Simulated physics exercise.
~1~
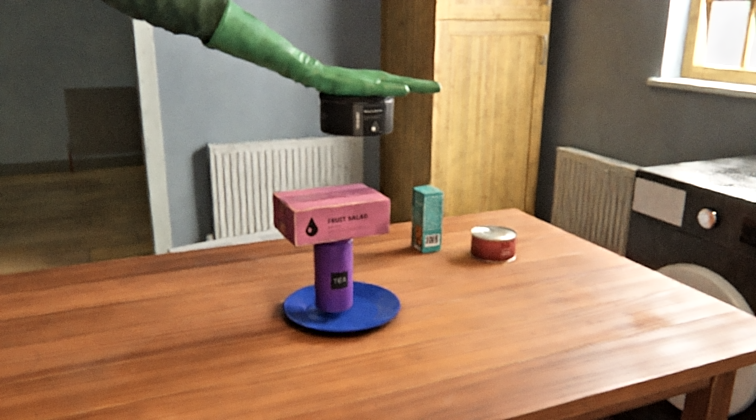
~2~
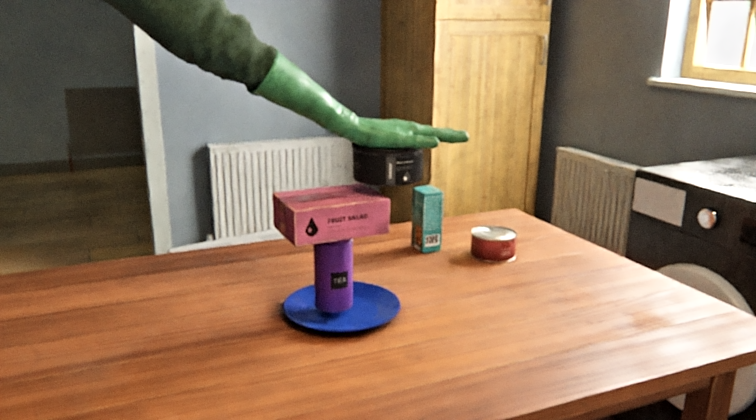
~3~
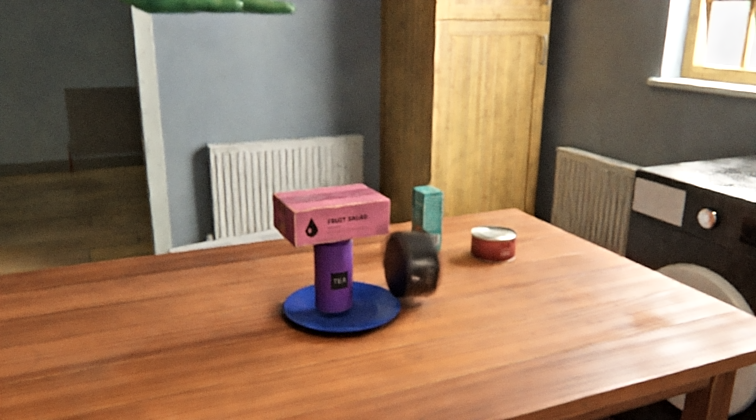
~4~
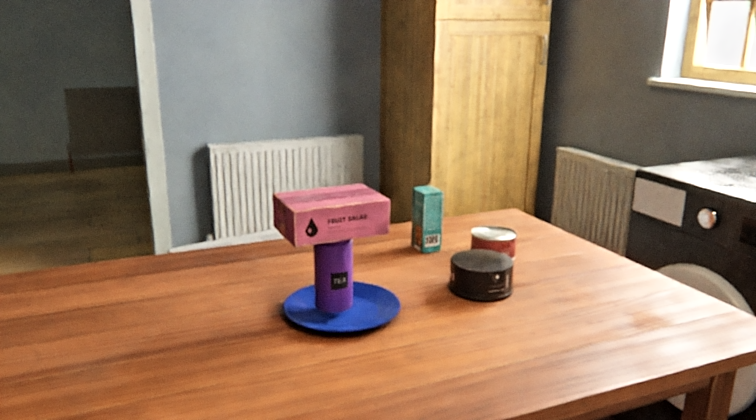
A wooden table stands in a room with grey walls, a white radiator and a tall wooden cupboard, seen from a still viewpoint slightly above the tabletop. On it, a pink box rests across a purple jar on a blue plate, with a turquoise carton and a red tub to the right. A green-gloved hand holds a black tub above the pink box, then moves it right and down. The hand lets go and draws back as the black tub tumbles down beside the stack. It ends up on the table in front of the red tub, while the pink box and purple jar stay standing.
